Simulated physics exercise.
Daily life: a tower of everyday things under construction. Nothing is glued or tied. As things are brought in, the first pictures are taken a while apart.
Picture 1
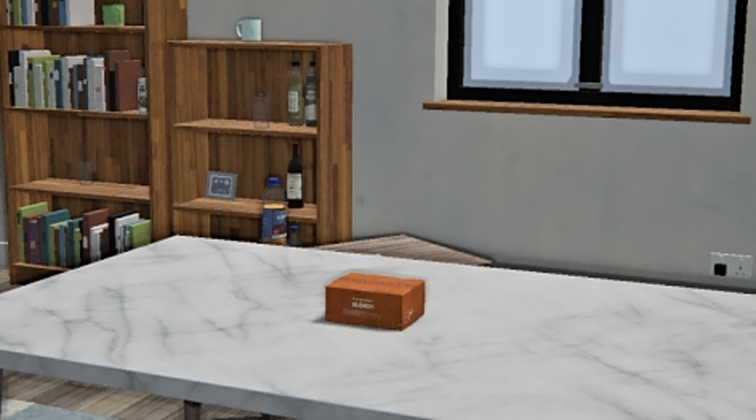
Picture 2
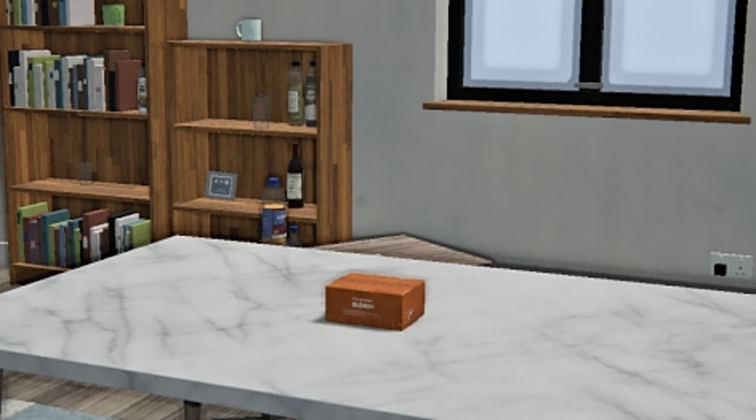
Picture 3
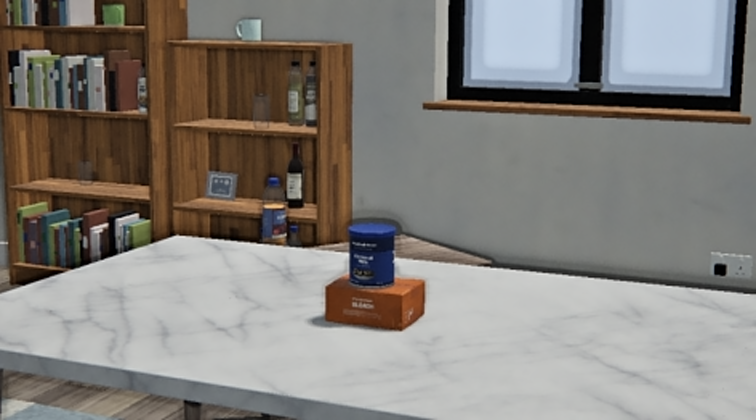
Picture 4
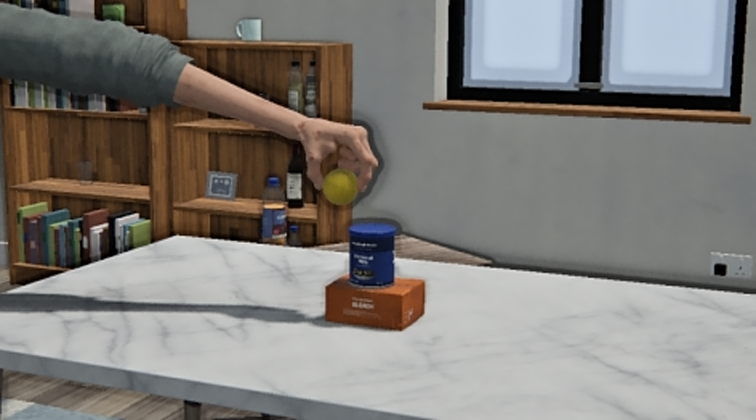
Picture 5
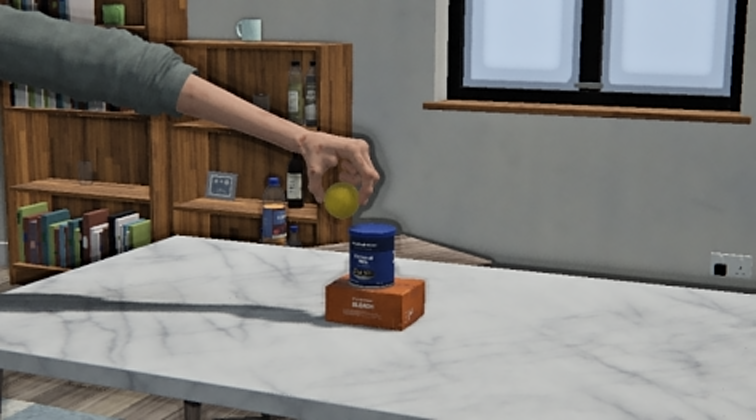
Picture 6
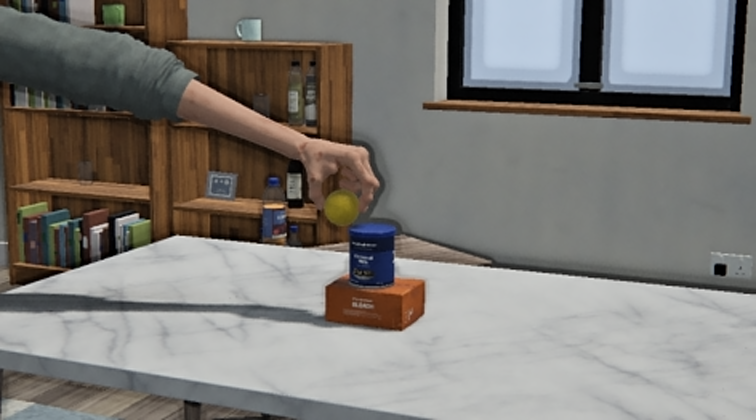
A hand and grey-sleeved arm reach in from the left over a white marbled table, seen from slightly above in a room with wooden shelves behind at left and a window at right. An orange-brown box sits mid-table, and a blue pot appears on top of it. The hand then brings in a yellow lemon and lowers it slightly to the pot's upper left edge, while the camera stays still.
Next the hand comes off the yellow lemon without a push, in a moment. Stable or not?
In the end the pile is left disturbed.
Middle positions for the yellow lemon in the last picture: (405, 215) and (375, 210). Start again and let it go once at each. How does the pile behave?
On the first go it collapses, and on the second it remains standing.
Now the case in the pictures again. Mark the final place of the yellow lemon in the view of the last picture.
Around (267, 290).
Then, 0.30 s past the last view, yellow lemon now fallen.
Then, 0.40 s past the last view, things are still on the move.
Finally, fallen, yellow lemon; the other 2 still in place. Final places as the last picture's camera would see them, yellow lemon near (267, 290). The pile loses its balance.
